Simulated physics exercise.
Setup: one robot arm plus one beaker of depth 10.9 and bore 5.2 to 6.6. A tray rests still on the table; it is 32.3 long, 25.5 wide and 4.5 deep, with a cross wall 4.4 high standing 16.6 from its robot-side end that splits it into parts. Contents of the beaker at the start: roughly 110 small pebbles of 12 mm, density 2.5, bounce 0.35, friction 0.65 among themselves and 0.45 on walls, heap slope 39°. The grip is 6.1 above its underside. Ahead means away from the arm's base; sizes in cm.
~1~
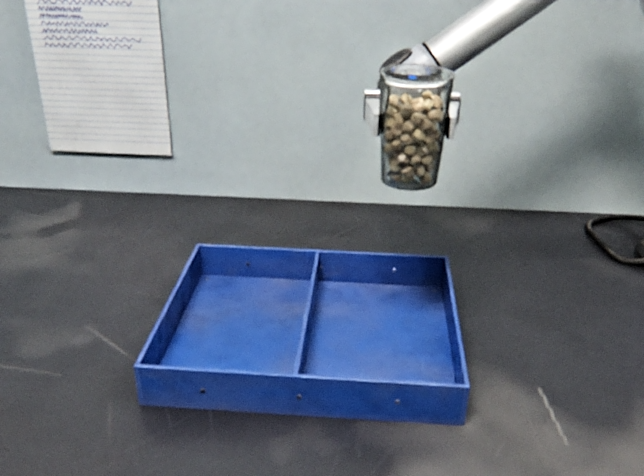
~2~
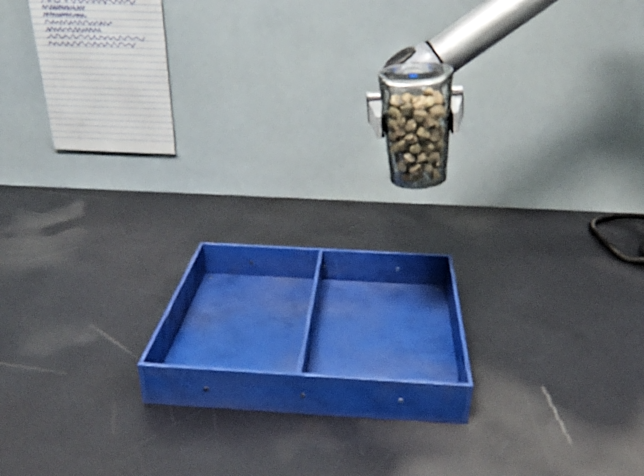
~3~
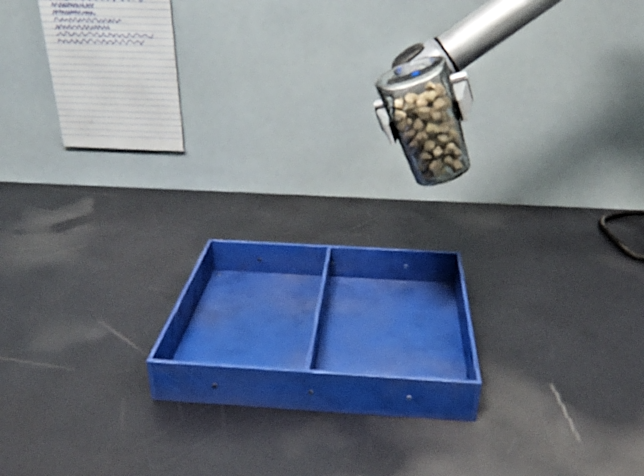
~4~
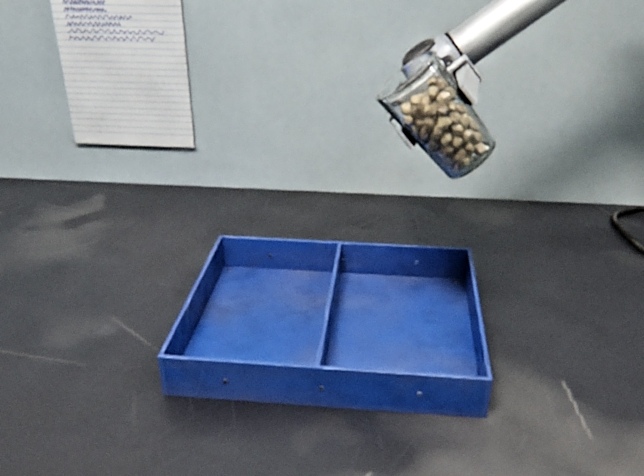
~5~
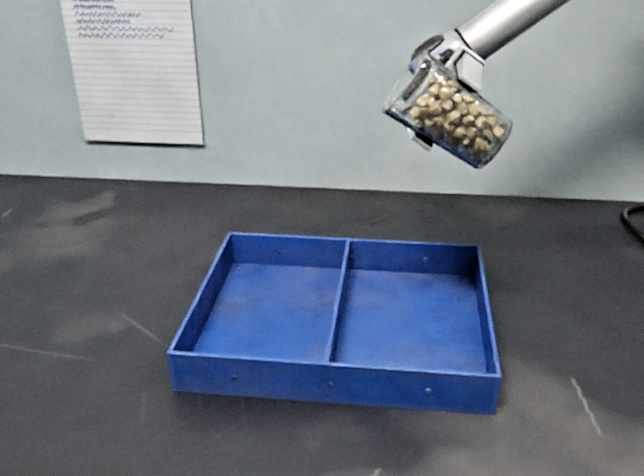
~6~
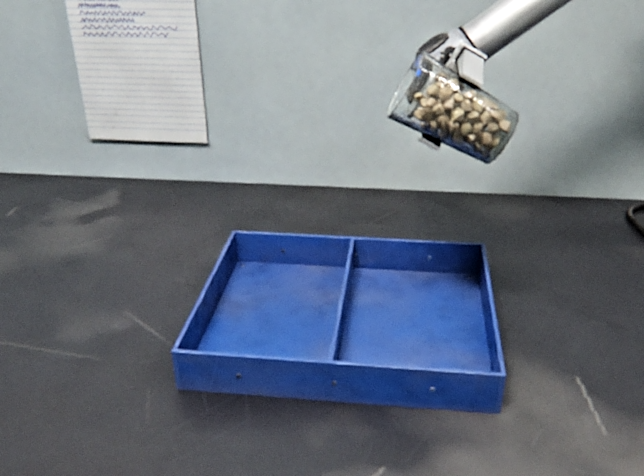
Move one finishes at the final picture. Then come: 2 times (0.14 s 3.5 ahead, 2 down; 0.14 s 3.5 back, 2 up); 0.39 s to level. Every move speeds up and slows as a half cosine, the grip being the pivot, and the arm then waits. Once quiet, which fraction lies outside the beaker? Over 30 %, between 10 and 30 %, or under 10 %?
Under 10 %.
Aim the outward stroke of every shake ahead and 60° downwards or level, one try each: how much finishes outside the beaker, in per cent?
Result: Approx. 0 % and 5 %, one try each.
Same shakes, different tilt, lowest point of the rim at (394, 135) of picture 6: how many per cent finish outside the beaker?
About 15 per cent.
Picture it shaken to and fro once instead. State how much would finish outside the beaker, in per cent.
About 0 per cent in that case.
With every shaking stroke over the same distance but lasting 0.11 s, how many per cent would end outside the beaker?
Roughly 5 percent would.
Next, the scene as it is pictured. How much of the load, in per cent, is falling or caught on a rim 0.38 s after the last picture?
My guess is some 0 in a hundred.
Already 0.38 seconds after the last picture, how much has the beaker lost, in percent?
Share gone: Around 0 %.
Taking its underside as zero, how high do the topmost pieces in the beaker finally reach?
The top sits some 10.0 cm up.
Then, 0.38 s after the last picture, tilted 62° forward, highest piece 27 above the table; 110 in the beaker.
Then, 0.76 s after the last picture, tilted 30° forward, highest piece 29 above the table; 110 in the beaker.
Then, 1.15 s after the last picture, level, highest piece 31 above the table; 110 in the beaker.
Then, 2.20 s after the last picture, level, highest piece 31 above the table; 110 in the beaker.
Final count, 110 in the beaker. That is 0 % outside the beaker.
